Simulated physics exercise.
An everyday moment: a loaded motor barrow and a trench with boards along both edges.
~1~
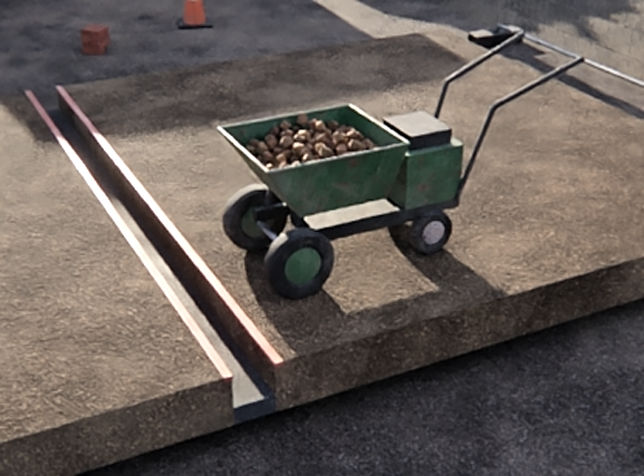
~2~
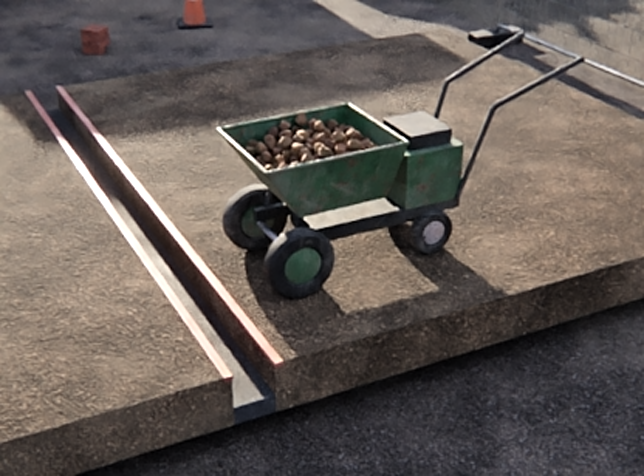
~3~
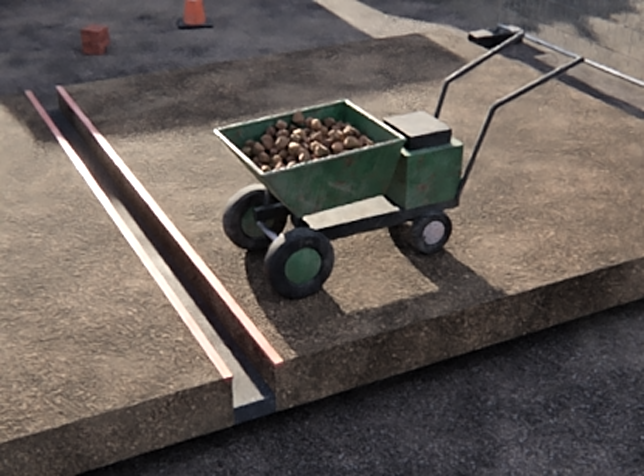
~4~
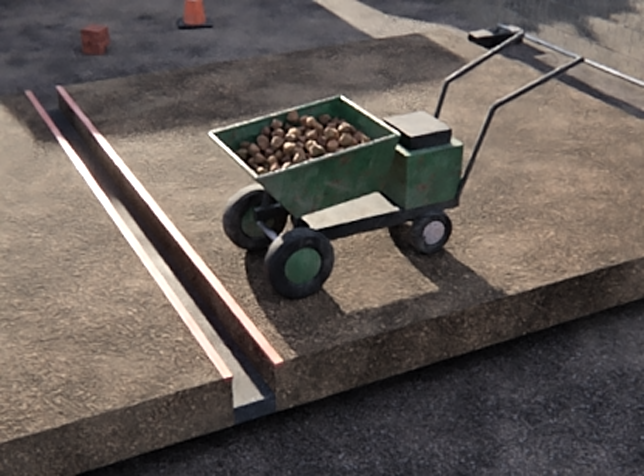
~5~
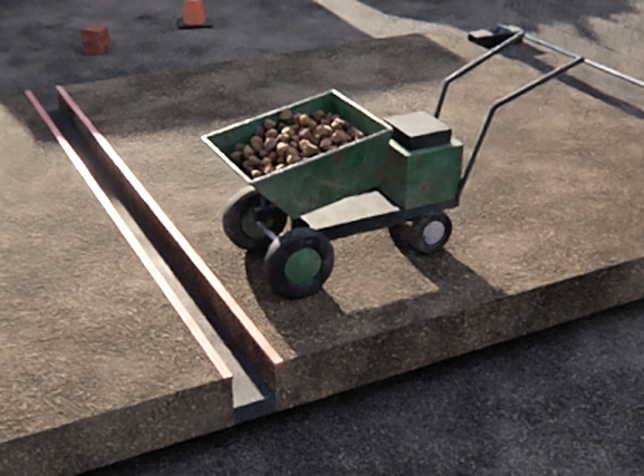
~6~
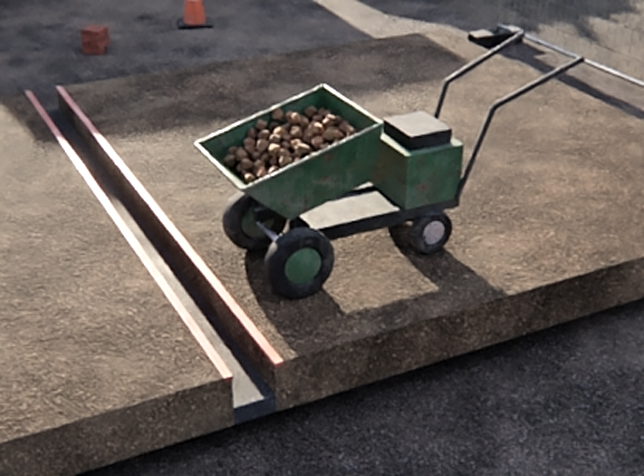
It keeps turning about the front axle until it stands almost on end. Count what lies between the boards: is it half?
The trench takes less than half.
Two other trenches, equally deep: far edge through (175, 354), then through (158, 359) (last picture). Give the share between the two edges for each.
About 60 and 80 per cent.
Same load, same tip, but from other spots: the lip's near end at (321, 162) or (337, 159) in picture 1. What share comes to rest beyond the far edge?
In turn 20 and 10 in a hundred.
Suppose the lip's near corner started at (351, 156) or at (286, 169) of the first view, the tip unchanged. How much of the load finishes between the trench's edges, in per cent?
About 50 and 30 per cent.
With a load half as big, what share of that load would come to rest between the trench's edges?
Some 10 per cent.
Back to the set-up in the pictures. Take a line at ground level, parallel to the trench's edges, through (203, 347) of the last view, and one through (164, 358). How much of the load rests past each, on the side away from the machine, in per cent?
About 80 and 40 per cent.
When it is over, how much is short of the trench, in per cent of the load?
Some 0 per cent.
Shortly afterwards, skip tipped steeply; the whole lot in the skip.
Next, skip tipped right over; all but a few in the skip; a little beyond it; only a few falling.
Some moments later, skip tipped right over; near a third in the skip; only a few in or heaped over the trench; near two thirds beyond it; only a few falling.
In the end, skip tipped right over; a little in the skip; a little in or heaped over the trench; the bulk beyond it.
